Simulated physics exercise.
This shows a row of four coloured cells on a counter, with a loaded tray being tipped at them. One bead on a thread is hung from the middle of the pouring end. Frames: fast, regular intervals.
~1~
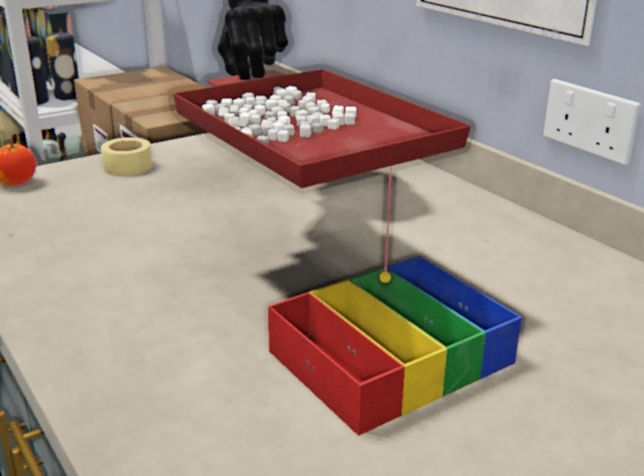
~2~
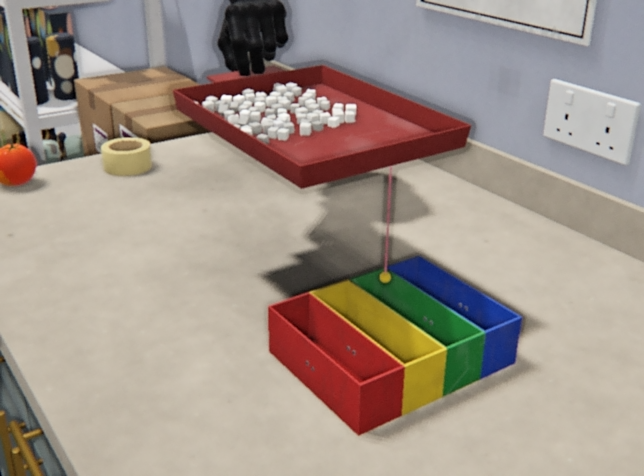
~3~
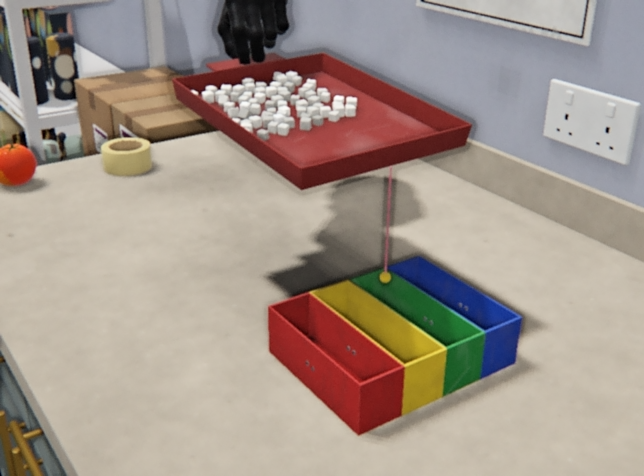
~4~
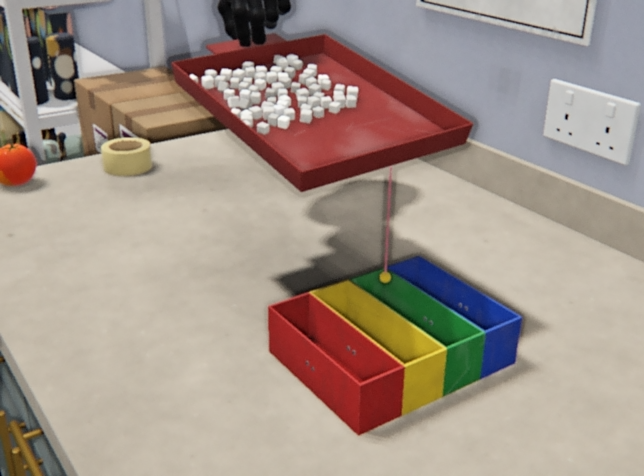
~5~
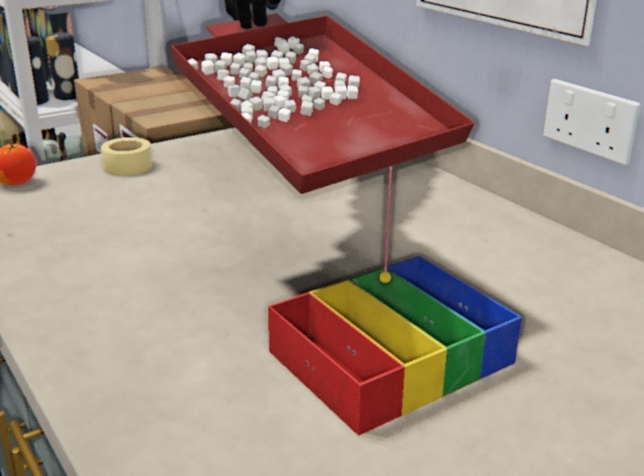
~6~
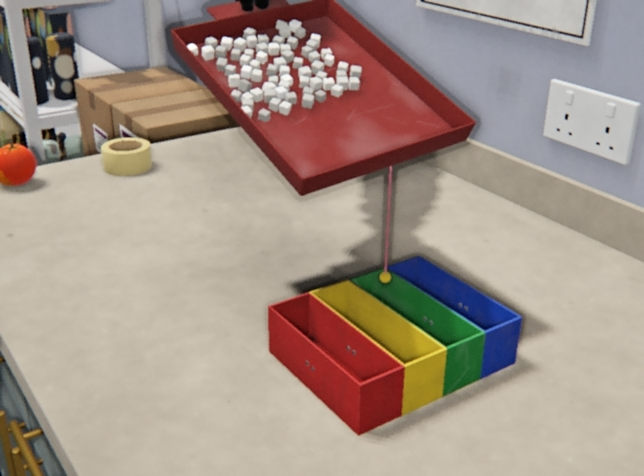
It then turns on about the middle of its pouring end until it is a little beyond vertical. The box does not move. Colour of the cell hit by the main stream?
Red.
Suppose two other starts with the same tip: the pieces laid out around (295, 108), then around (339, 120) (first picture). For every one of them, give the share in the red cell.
About 40 %, then about 40 %.
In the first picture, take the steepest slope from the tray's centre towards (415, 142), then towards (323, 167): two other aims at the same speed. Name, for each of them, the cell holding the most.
First aim: The cell in blue. Second aim: The cell in red.
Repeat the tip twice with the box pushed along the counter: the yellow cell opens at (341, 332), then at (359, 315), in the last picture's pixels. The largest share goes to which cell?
That yellow cell; the cell in red.
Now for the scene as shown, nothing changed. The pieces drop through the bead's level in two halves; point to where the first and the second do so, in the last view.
Roughly at (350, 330) first, and then at (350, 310).
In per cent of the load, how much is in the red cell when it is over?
My estimate is about 40 in a hundred.
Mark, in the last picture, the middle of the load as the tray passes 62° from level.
Check around (332, 139) in the last picture.
Just after the last frame, tray tipped steeply; every one on the tray.
A moment on, tray tipped right over; the larger part on the tray; just a few in the red cell; just a few in the yellow cell; just a few in the green cell; about a tenth falling or outside the box.
Further on, tray tipped past a quarter turn; roughly half in the red cell; roughly a third in the yellow cell; about a tenth in the green cell; about a tenth falling or outside the box.
When it is over, tray tipped past a quarter turn; roughly half in the red cell; roughly a third in the yellow cell; about a tenth in the green cell; not one in the blue cell; about a tenth outside the box.
